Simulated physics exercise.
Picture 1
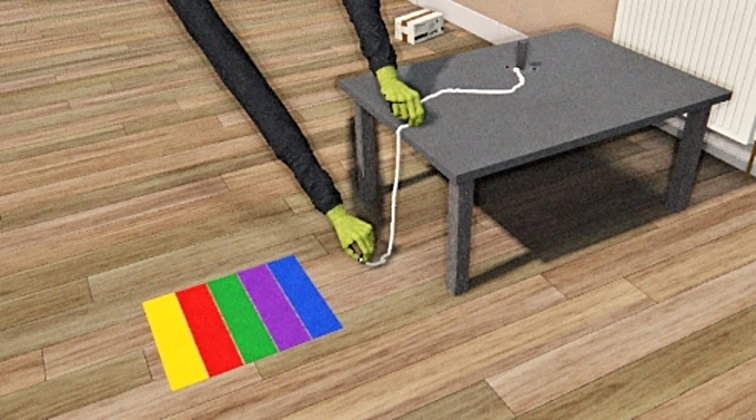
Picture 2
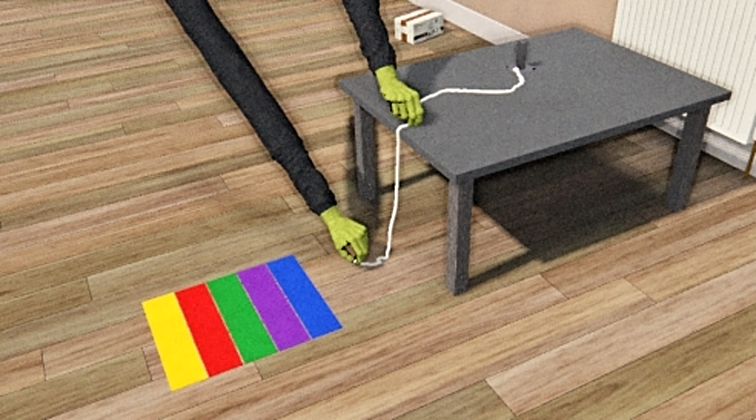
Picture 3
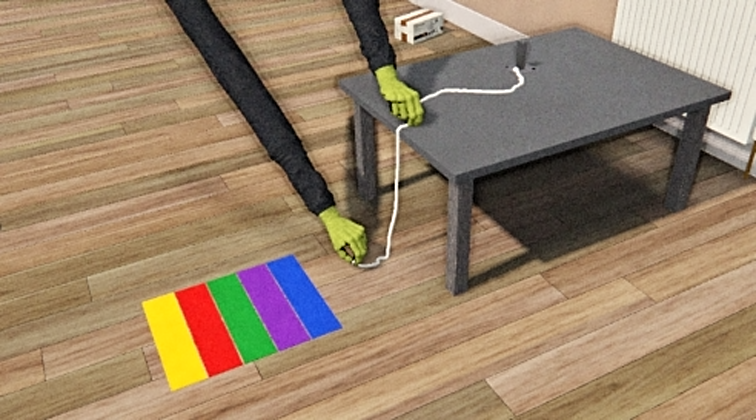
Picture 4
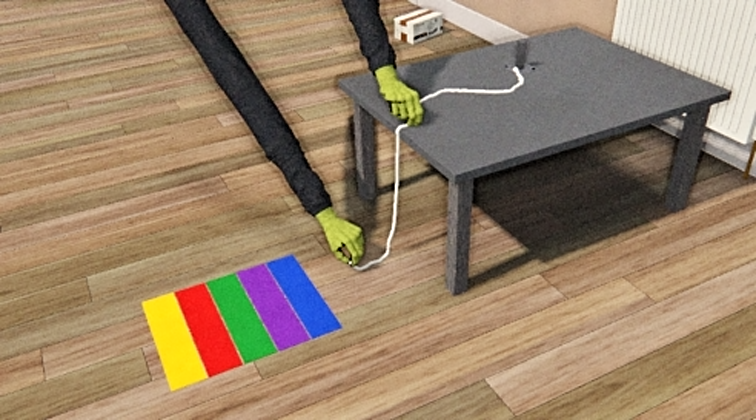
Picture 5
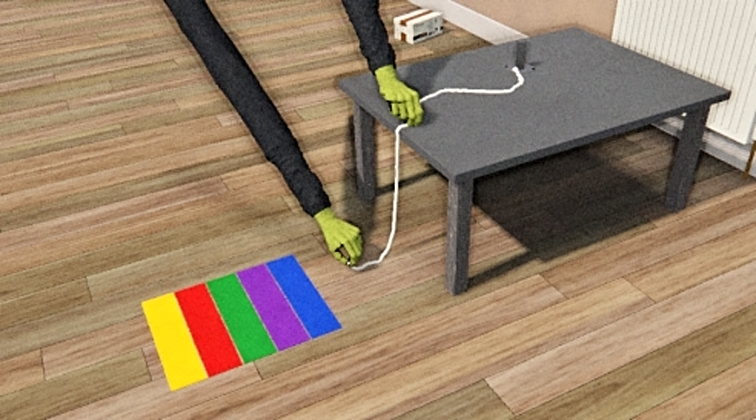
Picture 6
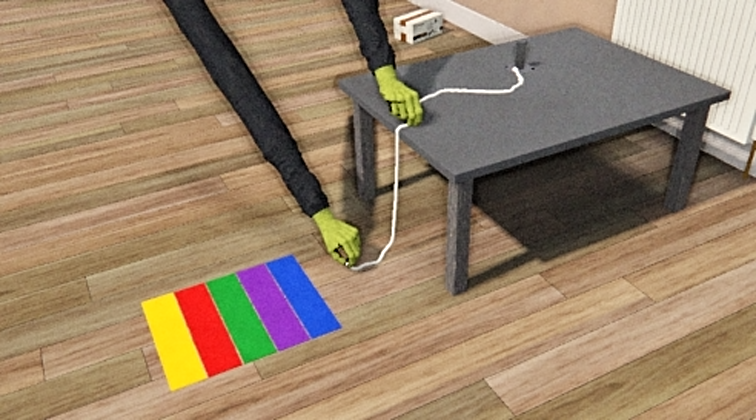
On a wooden floor beside a dark coffee table, one green hand pins a white lead at the table's edge while the other holds its lower end near five coloured strips, shifting it very slightly left toward the blue one.
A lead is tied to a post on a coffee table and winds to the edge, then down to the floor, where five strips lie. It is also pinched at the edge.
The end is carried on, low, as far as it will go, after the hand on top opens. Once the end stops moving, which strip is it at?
It is at the red strip.
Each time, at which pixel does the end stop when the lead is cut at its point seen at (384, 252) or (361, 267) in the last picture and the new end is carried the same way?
(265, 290) and (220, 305).
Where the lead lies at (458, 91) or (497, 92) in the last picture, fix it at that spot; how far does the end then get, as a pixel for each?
First try close to (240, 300), second close to (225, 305).
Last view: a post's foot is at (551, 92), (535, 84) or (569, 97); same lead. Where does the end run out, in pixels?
About (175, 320), then (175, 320), then (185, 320).
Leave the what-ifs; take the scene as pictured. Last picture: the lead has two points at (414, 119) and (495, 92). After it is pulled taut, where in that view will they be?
Roughly at (359, 146), and the other roughly at (461, 91).
A little later, end near (244, 298); over green.
Next, end near (213, 309); over red.
When it is tight, end near (195, 315); over red. It halts on the red strip.
